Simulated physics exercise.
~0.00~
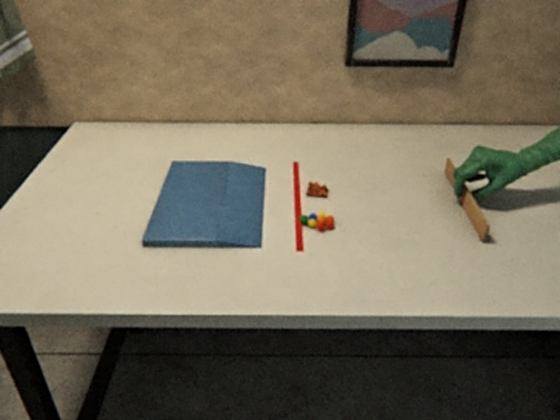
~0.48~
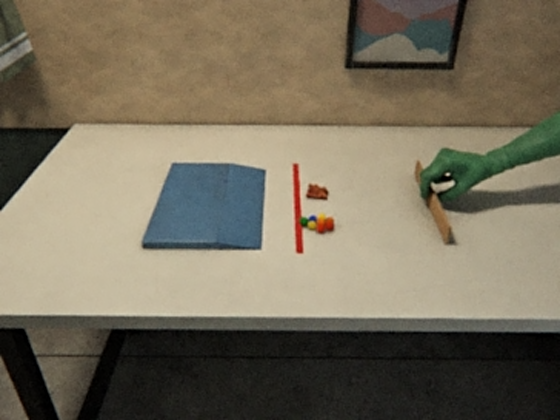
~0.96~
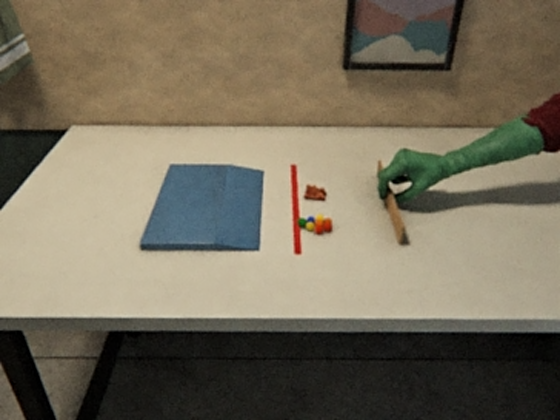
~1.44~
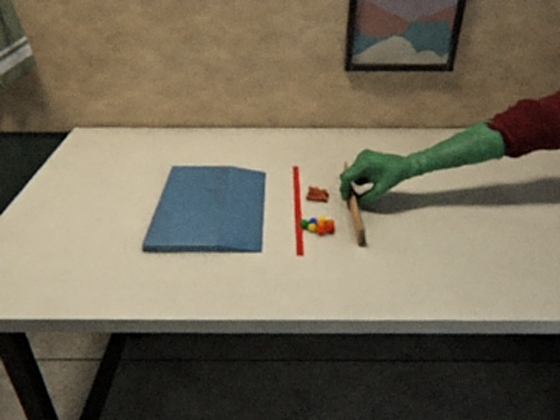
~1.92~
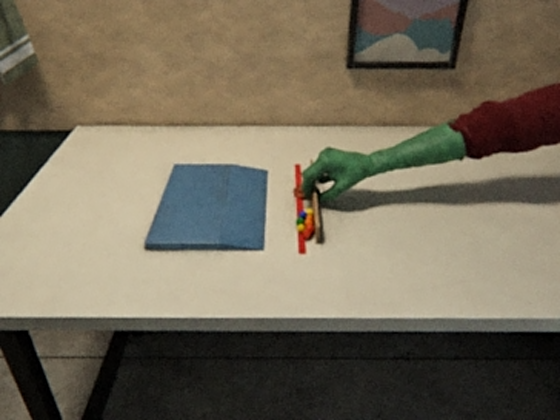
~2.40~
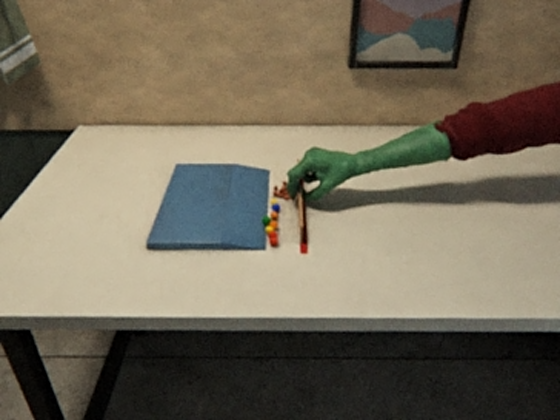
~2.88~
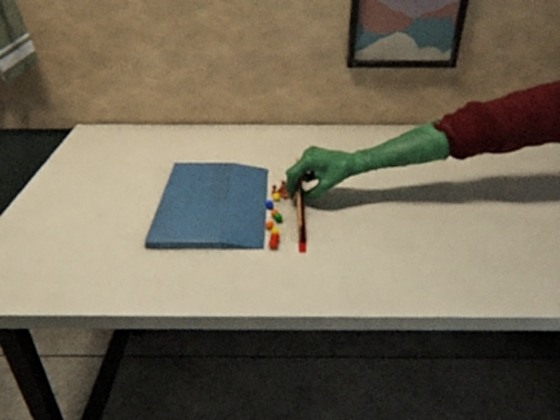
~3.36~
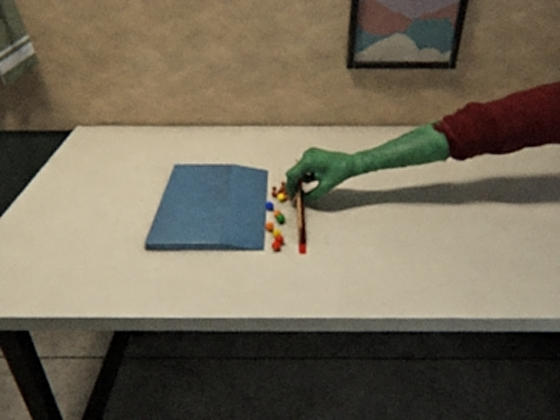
On a white table, a green-gloved hand slid an upright piece of card left, pushing two small clusters of colourful pieces over a strip of red tape, then stopped at the tape, leaving the pieces scattered just short of the blue ramp.
